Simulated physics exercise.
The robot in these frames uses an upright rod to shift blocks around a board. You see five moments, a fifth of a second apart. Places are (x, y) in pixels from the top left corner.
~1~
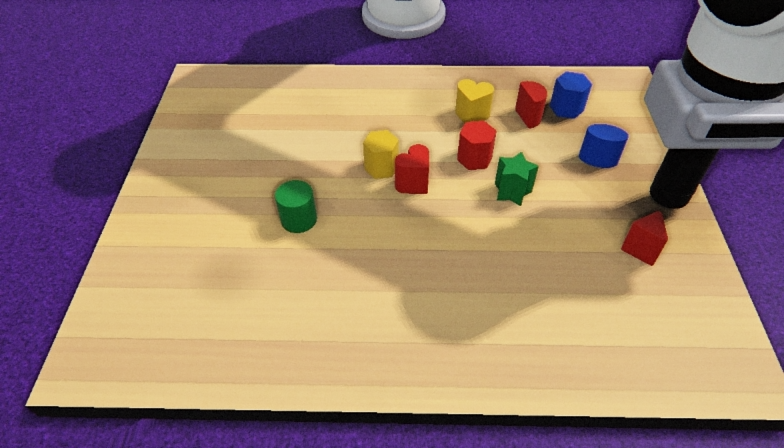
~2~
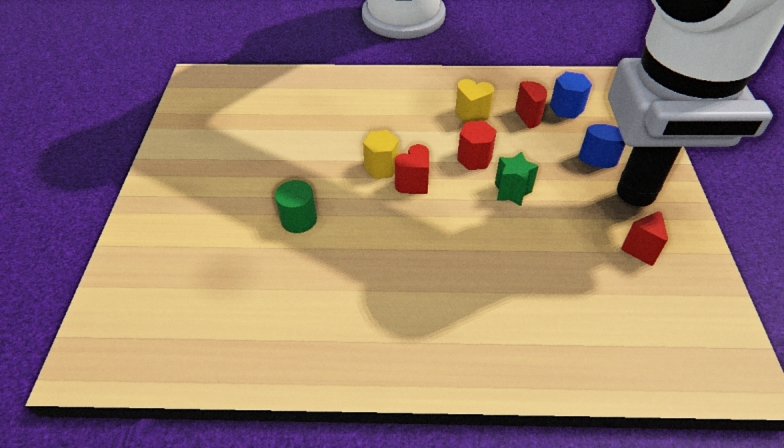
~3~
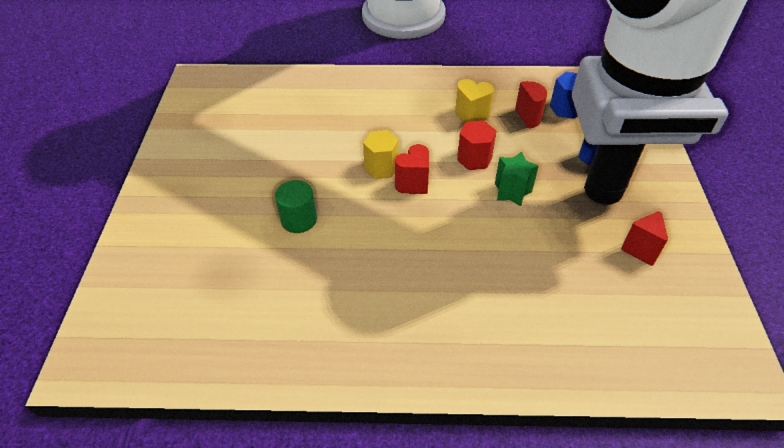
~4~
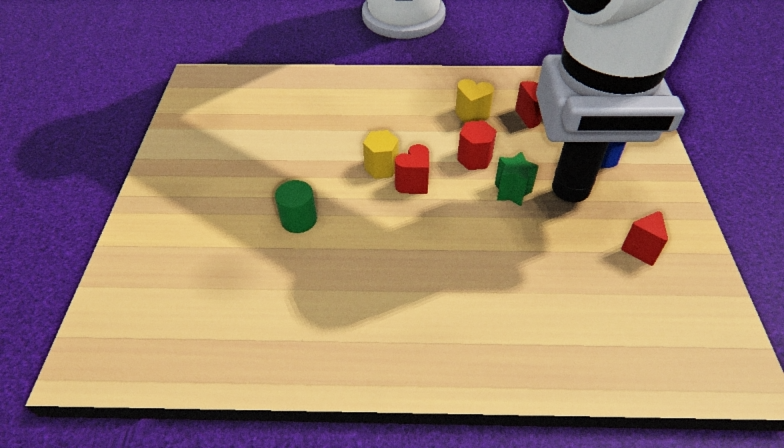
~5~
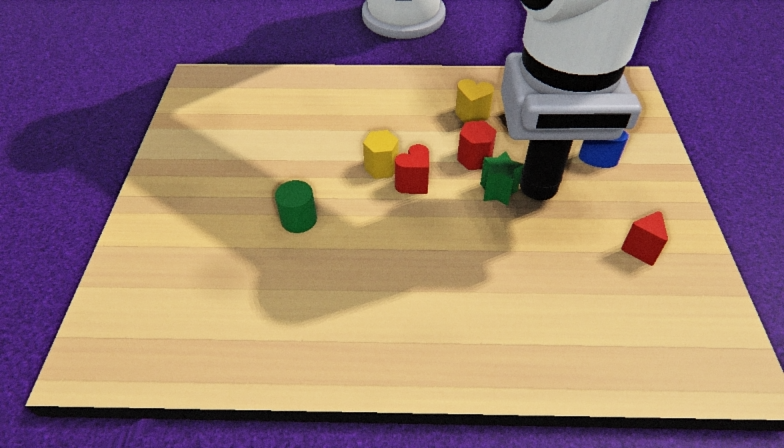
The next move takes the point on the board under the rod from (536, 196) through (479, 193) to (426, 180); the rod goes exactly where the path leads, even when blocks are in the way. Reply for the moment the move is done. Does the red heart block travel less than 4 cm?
My answer is no.
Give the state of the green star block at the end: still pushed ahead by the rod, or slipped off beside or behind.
Ahead.
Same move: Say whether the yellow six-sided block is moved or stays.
Moved off its spot.
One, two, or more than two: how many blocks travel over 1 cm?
3 or more blocks.
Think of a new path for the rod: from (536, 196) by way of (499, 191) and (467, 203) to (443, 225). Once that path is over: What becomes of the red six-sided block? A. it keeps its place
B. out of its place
A (it keeps its place)
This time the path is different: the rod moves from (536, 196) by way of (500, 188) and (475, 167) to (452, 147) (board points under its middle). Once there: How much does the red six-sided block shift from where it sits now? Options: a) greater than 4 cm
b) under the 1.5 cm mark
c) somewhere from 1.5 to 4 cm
a.
The first path, step by step. One third of the way, rod (500, 187); green star block (467, 165), turned 15° anticlockwise.
Two thirds of the way, rod (462, 181); red heart block (396, 155); green star block (431, 159), turned 25° anticlockwise.
At the end, rod (426, 171); yellow six-sided block (366, 135), turned 35° clockwise; red heart block (364, 156), turned 40° clockwise; red six-sided block unmoved; green star block (395, 160), turned 50° anticlockwise.
